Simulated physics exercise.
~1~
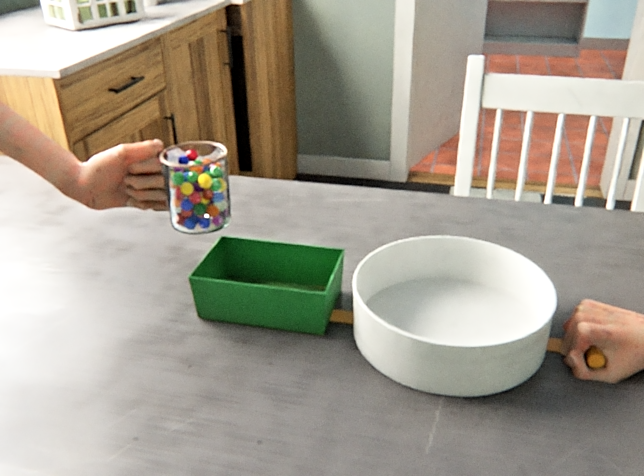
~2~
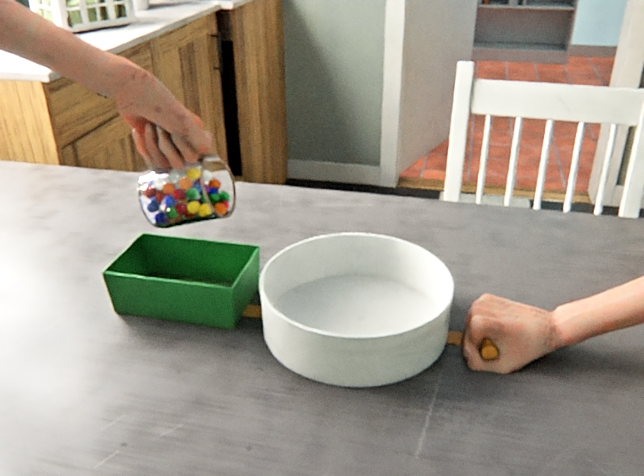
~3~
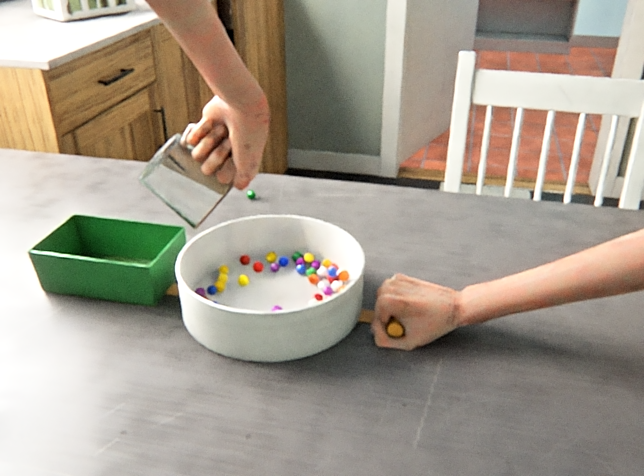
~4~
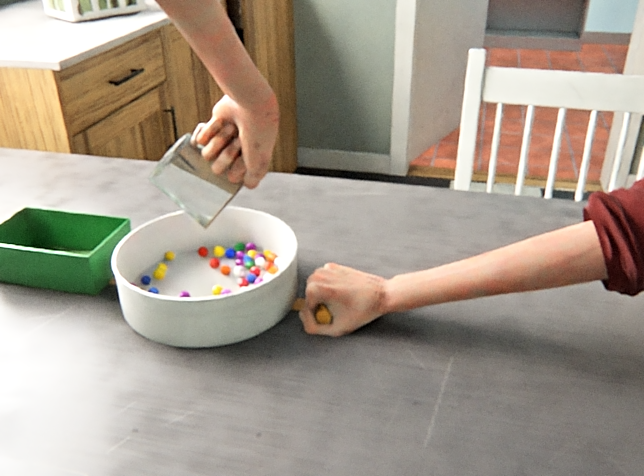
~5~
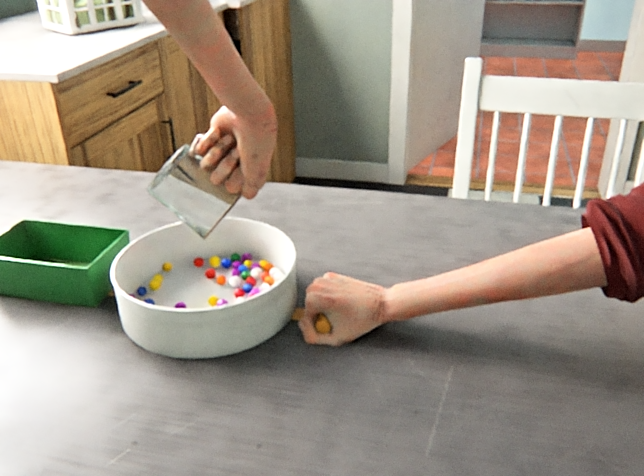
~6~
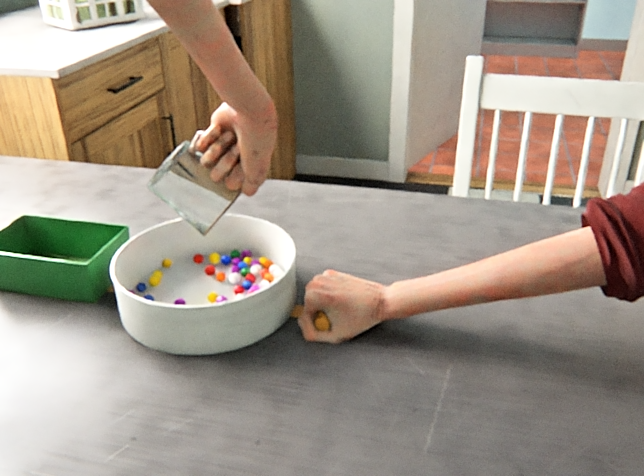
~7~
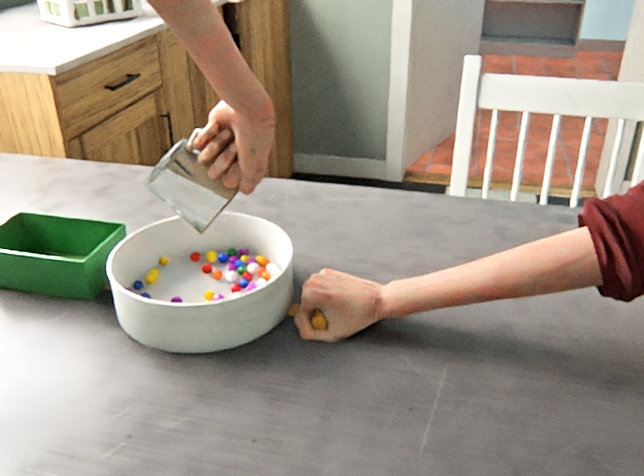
Colorful marbles tumble from a tipped clear cup into a white pot a hand drags left beside a green tin.
